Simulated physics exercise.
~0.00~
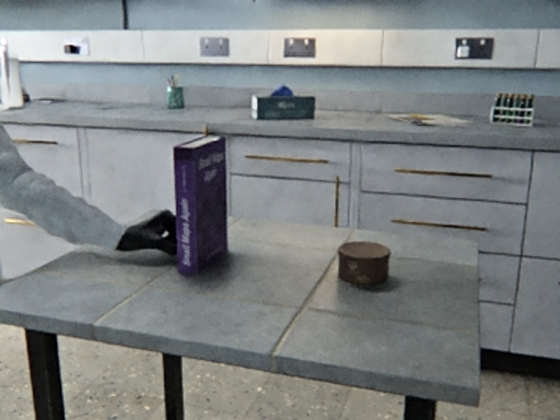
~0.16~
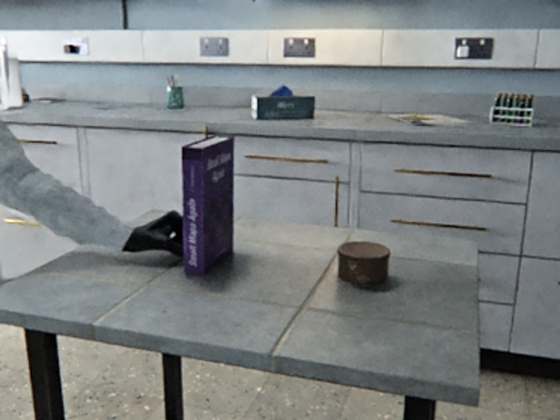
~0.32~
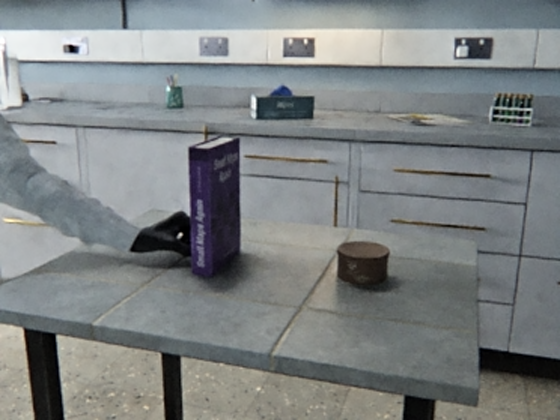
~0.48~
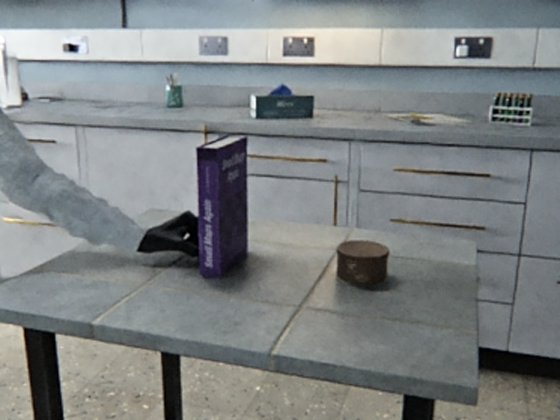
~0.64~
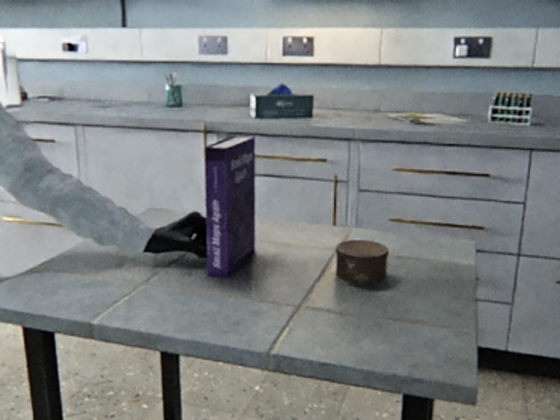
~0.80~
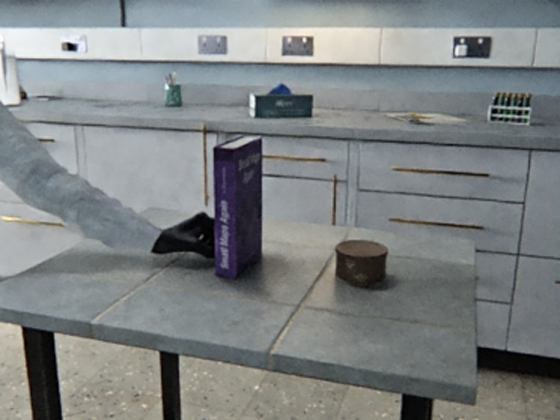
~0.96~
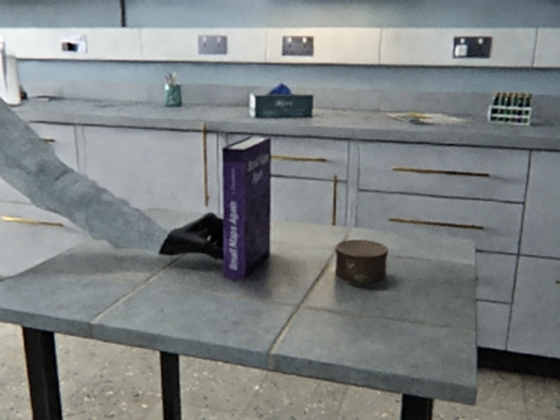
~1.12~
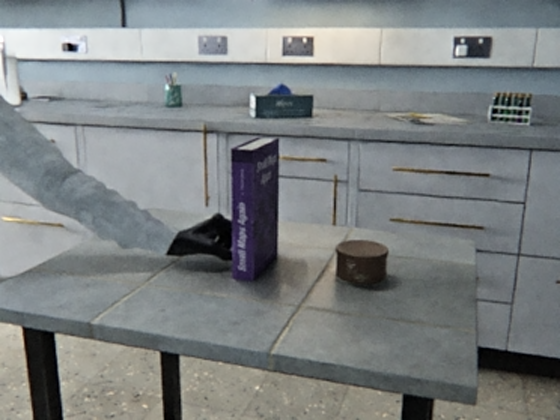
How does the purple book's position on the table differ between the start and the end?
At the end the purple book stands a little further to the right, closer to the brown tub than it was at the start.
